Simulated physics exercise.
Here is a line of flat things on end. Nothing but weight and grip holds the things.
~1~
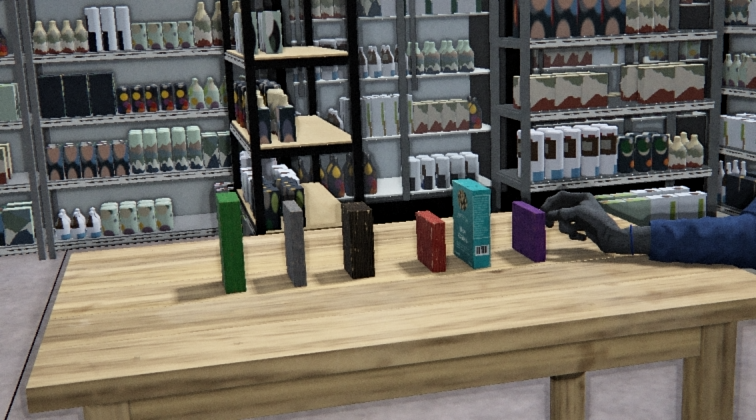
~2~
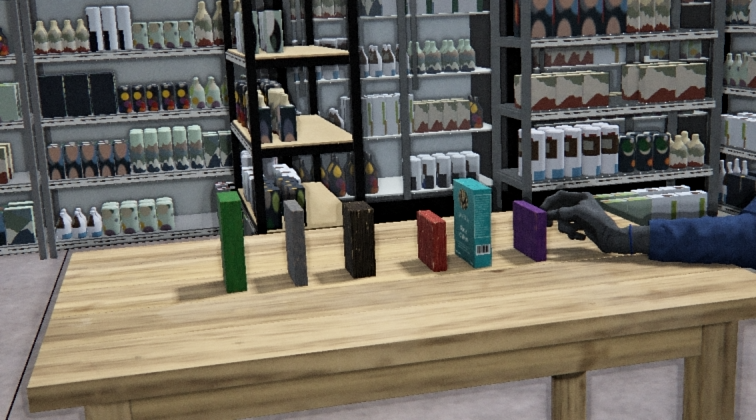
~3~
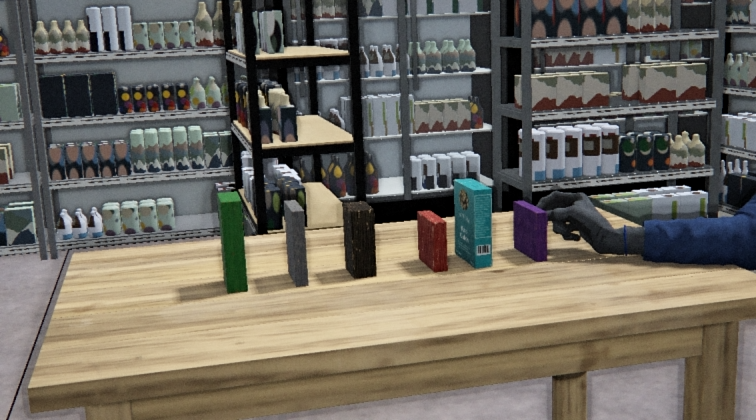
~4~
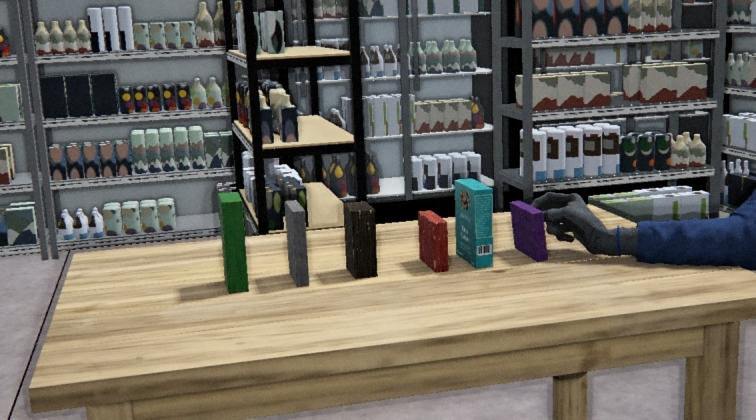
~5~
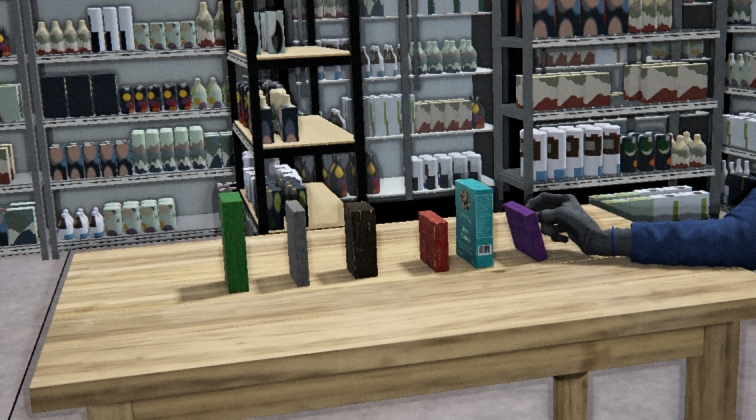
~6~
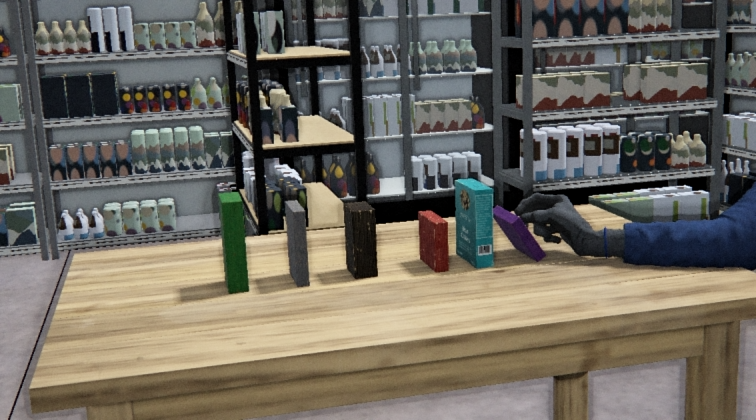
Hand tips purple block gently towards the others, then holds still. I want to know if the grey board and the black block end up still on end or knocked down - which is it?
The grey board is still on end; the black block is still on end.
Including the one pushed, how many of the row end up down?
The count is 1.
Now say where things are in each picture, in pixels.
The first frame shows grey board (295, 243); black block (358, 240).
The second frame shows red board (431, 241); turquoise packet (473, 222).
The third frame shows red board (432, 241); turquoise packet (473, 222).
The fourth frame shows purple block 6° over; red board (433, 241); turquoise packet (474, 223).
The fifth frame shows purple block 15° over; red board (433, 241); turquoise packet (474, 222).
The sixth frame shows purple block 34° over; grey board (297, 243); black block (360, 240).
Then, 0.10 s later than the last frame, purple block 77° over.
Then, 0.60 s later than the last frame, purple block 90° over.
When it is over, all 4 as before. End places, in pixels of the last picture, grey board near (297, 243), black block near (360, 240).
